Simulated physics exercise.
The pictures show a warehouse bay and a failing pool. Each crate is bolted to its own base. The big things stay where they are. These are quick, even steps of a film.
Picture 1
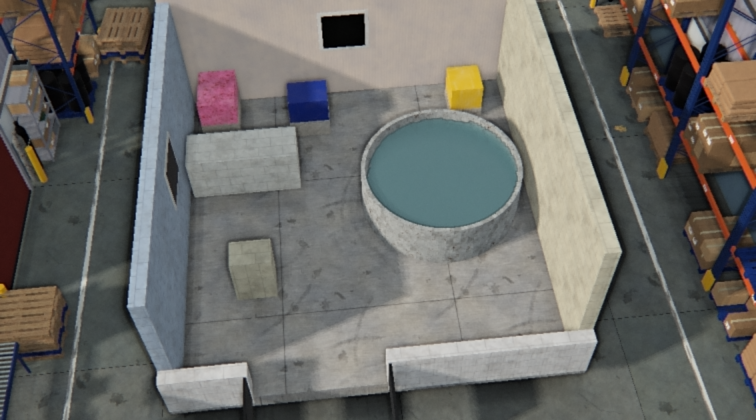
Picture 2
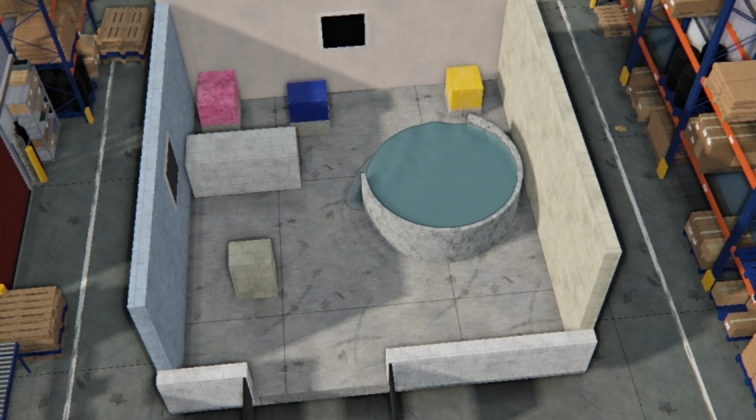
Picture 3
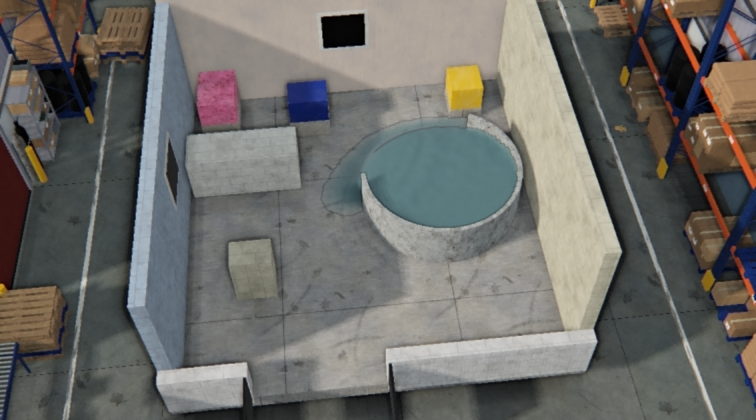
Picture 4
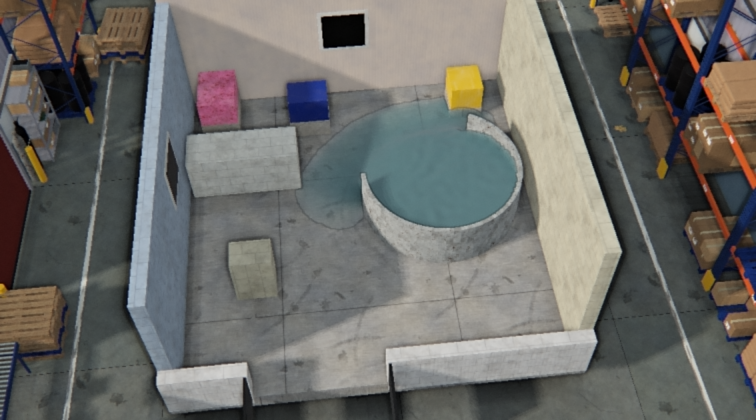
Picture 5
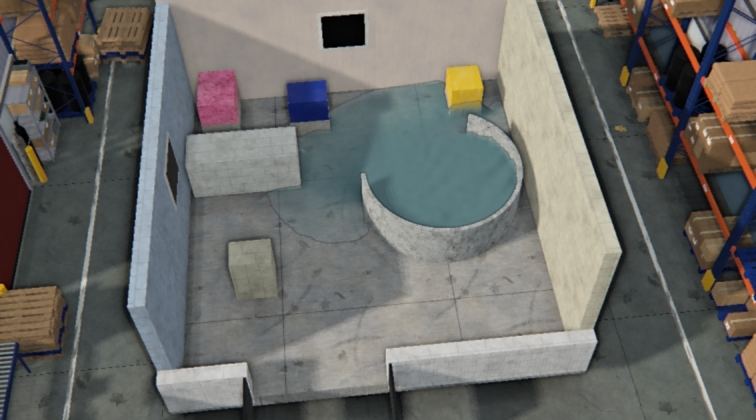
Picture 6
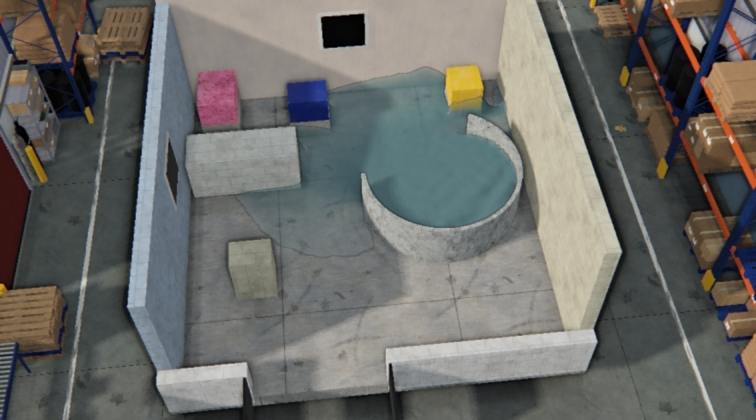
Water poured from a round stone pool in a walled warehouse bay after its far side gave way, spreading left across the floor and back around the blue and yellow boxes.
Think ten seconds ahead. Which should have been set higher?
In the end: The yellow crate gets wet; the pink crate gets wet; the blue crate gets wet.
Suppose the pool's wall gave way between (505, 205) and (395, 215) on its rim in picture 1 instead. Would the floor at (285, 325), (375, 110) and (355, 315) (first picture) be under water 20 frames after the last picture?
As listed: Under water, clear, under water.
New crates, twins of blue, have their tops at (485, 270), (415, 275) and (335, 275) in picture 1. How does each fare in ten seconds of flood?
As listed: Keeps dry, remains dry, remains dry.
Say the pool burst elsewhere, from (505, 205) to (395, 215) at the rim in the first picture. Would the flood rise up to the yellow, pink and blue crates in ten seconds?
My reading: Yellow keeps dry, pink stays dry, blue is safe.
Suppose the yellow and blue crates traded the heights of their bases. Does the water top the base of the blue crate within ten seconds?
In short: Blue crate ends up wet.
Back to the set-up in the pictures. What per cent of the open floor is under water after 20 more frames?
Roughly 75 per cent.
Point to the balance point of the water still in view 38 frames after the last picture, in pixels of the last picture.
Roughly at (368, 182).
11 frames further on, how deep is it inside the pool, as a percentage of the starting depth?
Close to 32 %.
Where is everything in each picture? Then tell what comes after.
The first picture shows the pool at (441, 170) is whole and still.
In the second picture, the front is at (355, 207), out from the gap on the pool's far side.
In the third picture, water pours out on the pool's far side and has run to (330, 207).
In the fourth picture, the front is at (488, 115), out from the gap on the pool's far side.
In the fifth picture, water pours out on the pool's far side and has run to (502, 104).
In the sixth picture, water pours out on the pool's far side and has run to (238, 195).
A moment on, water covers 45 % of the floor; the yellow crate water round its plinth, the pink crate water round its plinth, the blue crate water round its plinth.
Next, water covers 50 % of the floor; the yellow crate water round its plinth, the pink crate water round its plinth, the blue crate water round its plinth.
Then, water covers 75 % of the floor; the yellow crate water round its plinth, the pink crate water round its plinth, the blue crate water round its plinth.
Later, water covers 95 % of the floor; the yellow crate water round its plinth, the pink crate water round its plinth, the blue crate water round its plinth.
In the end, water covers 100 % of the floor; the yellow crate was topped, the pink crate was topped, the blue crate was topped.
